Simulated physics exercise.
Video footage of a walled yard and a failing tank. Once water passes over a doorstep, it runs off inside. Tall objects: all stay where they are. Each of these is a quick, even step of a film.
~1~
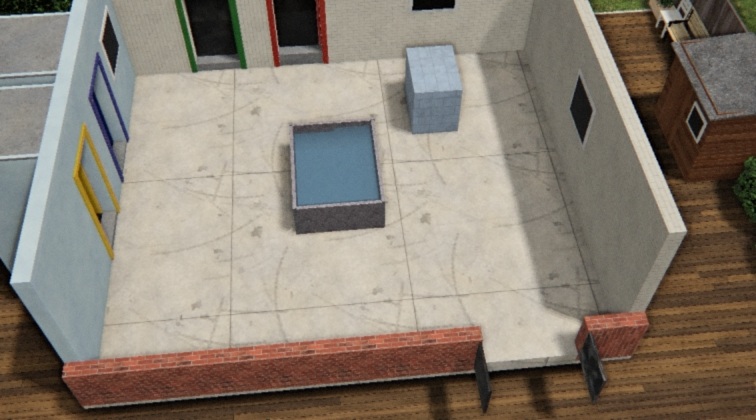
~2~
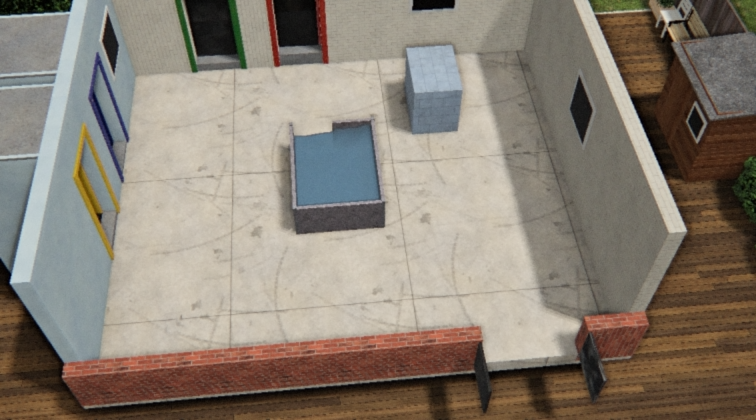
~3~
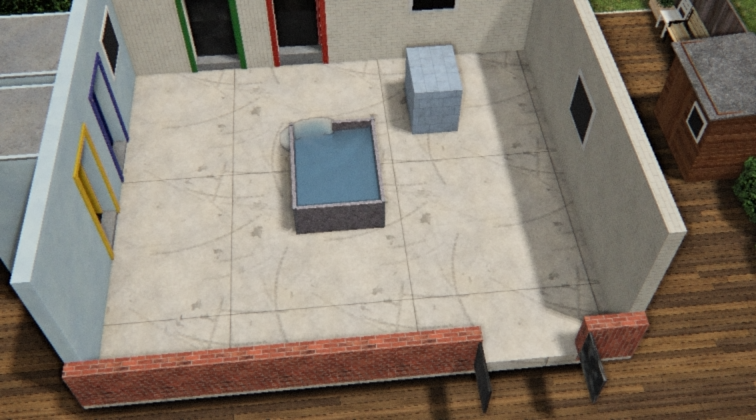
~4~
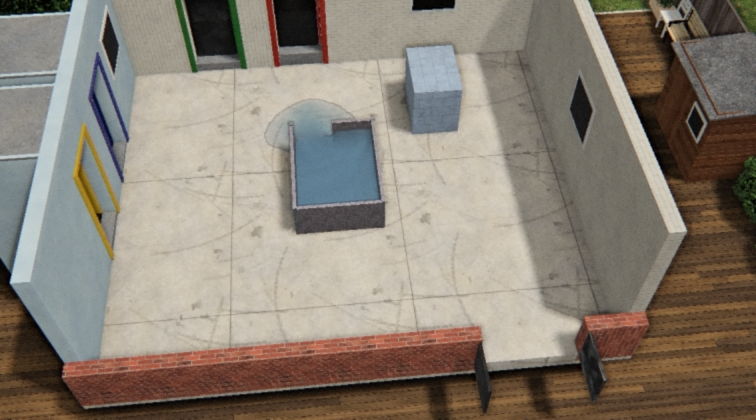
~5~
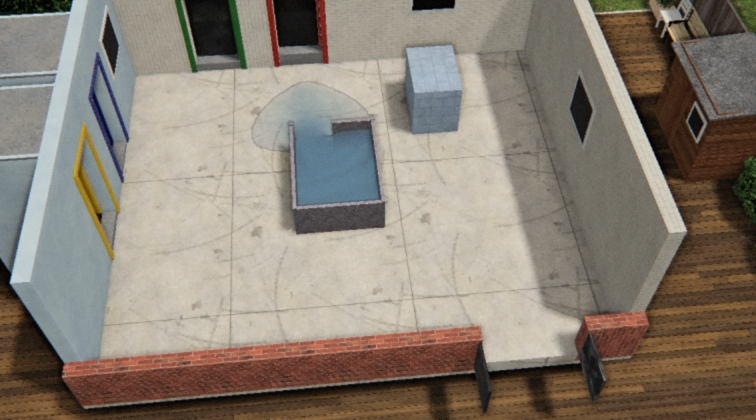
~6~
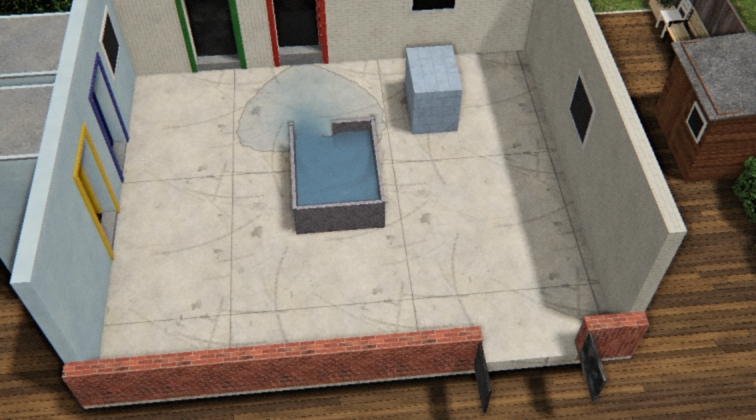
Water in a raised rectangular tank in a walled yard lies still, then a gap opens in the tank's far side and the water pours out, spreading across the pale floor in a widening fan toward the back wall.
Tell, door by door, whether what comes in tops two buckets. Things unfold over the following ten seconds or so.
The green door stays within two buckets of inflow, the blue door stays within two buckets of inflow, the red door stays within two buckets of inflow, the yellow door stays within two buckets of inflow.
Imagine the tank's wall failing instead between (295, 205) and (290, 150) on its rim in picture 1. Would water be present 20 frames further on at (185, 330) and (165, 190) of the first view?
Log: Point 1 inundated; point 2 inundated.
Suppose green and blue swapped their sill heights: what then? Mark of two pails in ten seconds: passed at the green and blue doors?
After the swap, the green door overflows while the blue door falls short.
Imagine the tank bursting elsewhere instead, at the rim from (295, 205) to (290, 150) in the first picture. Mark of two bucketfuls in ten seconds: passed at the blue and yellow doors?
As far as I can tell, blue surpasses the threshold while yellow surpasses the threshold.
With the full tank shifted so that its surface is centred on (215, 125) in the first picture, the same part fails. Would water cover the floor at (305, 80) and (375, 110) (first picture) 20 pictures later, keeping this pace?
As listed: Awash, flooded.
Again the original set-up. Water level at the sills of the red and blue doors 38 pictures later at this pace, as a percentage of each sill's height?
Roughly 30 and 90 %.
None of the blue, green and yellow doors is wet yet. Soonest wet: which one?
Looks like the door marked green.
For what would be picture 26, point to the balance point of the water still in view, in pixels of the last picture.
The water centres close to (306, 129).
A moment on, water covers 15 % of the floor; the green door wet at the sill, nothing in, the blue door not reached, the red door wet at the sill, nothing in, the yellow door not reached.
Next, water covers 20 % of the floor; the green door wet at the sill, nothing in, the blue door not reached, the red door wet at the sill, nothing in, the yellow door not reached.
Then, water covers 25 % of the floor; the green door wet at the sill, nothing in, the blue door wet at the sill, nothing in, the red door wet at the sill, nothing in, the yellow door not reached.
Later, water covers 50 % of the floor; the green door wet at the sill, nothing in, the blue door wet at the sill, nothing in, the red door wet at the sill, nothing in, the yellow door wet at the sill, nothing in.
In the end, water covers 90 % of the floor; the green door wet at the sill, nothing in, the blue door wet at the sill, nothing in, the red door wet at the sill, nothing in, the yellow door wet at the sill, nothing in.
